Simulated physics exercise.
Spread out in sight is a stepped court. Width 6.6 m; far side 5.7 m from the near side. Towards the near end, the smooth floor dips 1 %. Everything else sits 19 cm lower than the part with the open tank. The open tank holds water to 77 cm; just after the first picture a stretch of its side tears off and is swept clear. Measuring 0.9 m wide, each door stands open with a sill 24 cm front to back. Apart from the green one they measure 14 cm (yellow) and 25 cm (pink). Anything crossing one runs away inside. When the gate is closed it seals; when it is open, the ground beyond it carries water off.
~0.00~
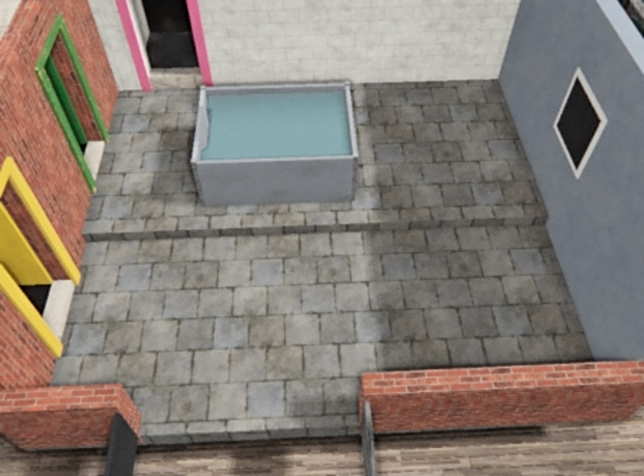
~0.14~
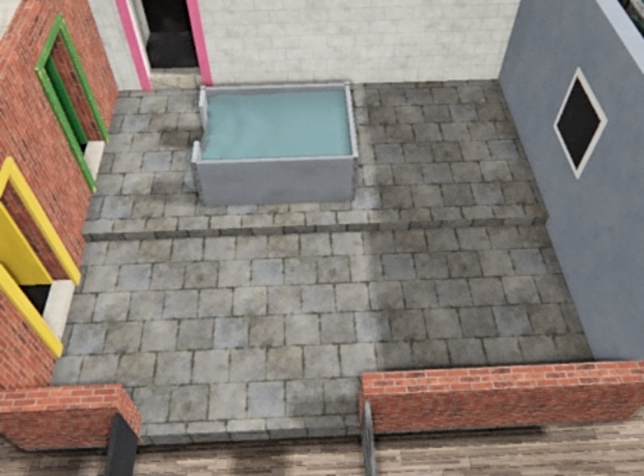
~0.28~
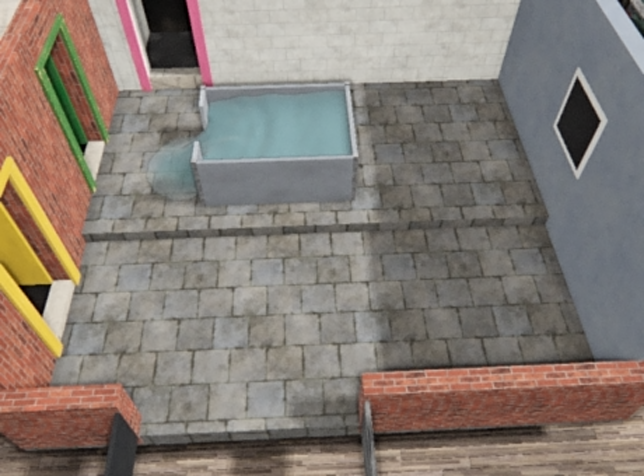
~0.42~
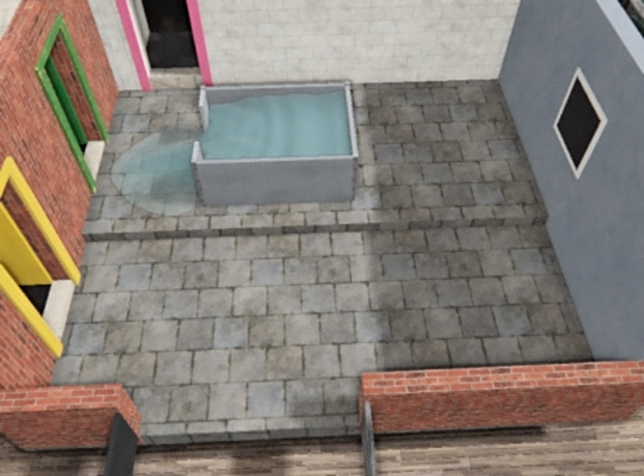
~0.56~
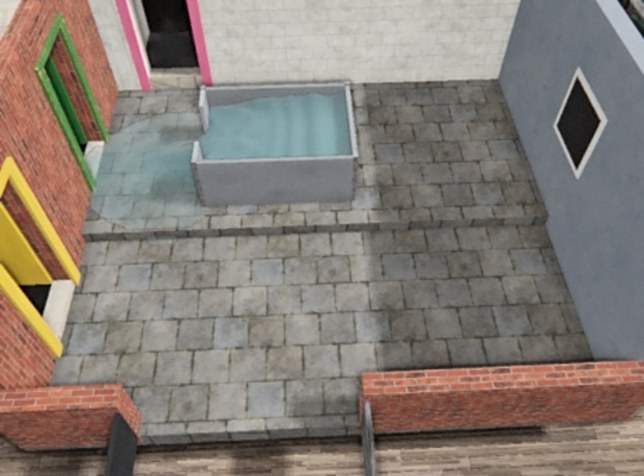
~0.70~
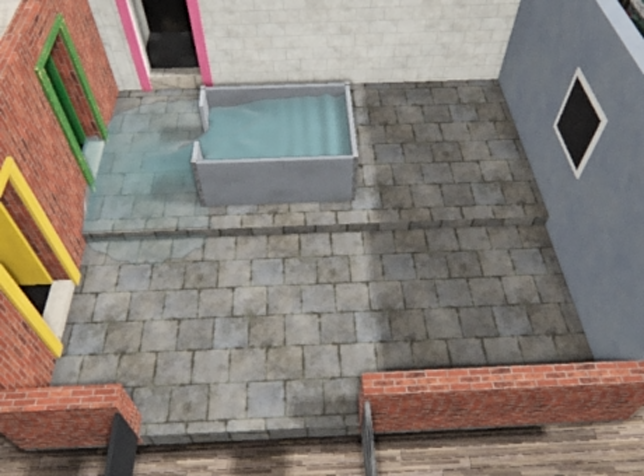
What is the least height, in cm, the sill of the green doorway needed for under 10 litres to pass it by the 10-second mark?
About 37 cm.
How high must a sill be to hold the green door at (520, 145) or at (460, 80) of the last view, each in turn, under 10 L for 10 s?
7.0 and 10.5 cm.
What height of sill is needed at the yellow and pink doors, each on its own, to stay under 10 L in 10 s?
Roughly 6.5 cm for the yellow door and roughly 9.5 cm for the pink door.
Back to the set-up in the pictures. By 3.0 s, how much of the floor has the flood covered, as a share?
Wet share: Near 35 %.
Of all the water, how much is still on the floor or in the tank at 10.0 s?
Something like 62 per cent of it remains.
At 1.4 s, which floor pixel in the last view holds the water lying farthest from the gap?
Look about (54, 375) in the last picture.
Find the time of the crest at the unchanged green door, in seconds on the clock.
Peak: Close to 3.6 s.
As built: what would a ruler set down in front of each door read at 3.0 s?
The yellow door has 9 cm, the pink door 11 cm and the green door 21 cm.
After 1.4 s water covers 15 % of the floor, deepest (40 cm) near (119, 94); 19 cm at the green door, 151 litres in over its 7 cm sill.
After 3.0 s water covers 35 % of the floor, deepest (26 cm) near (43, 419); 21 cm at the green door, 431 litres in over its 7 cm sill.
After 10.0 s water covers 85 % of the floor, deepest (10 cm) near (43, 419); 9 cm at the green door, 680 litres in over its 7 cm sill.
At the green door as built, the water arrived by 0.6 s and peaked near 23 cm at 3.6 s.
Run again over the same 10 s with other heights there, 24 litres in over 34.5 cm, 2 litres over 40 cm. The limit of 10 litres is kept from about 37 cm up.
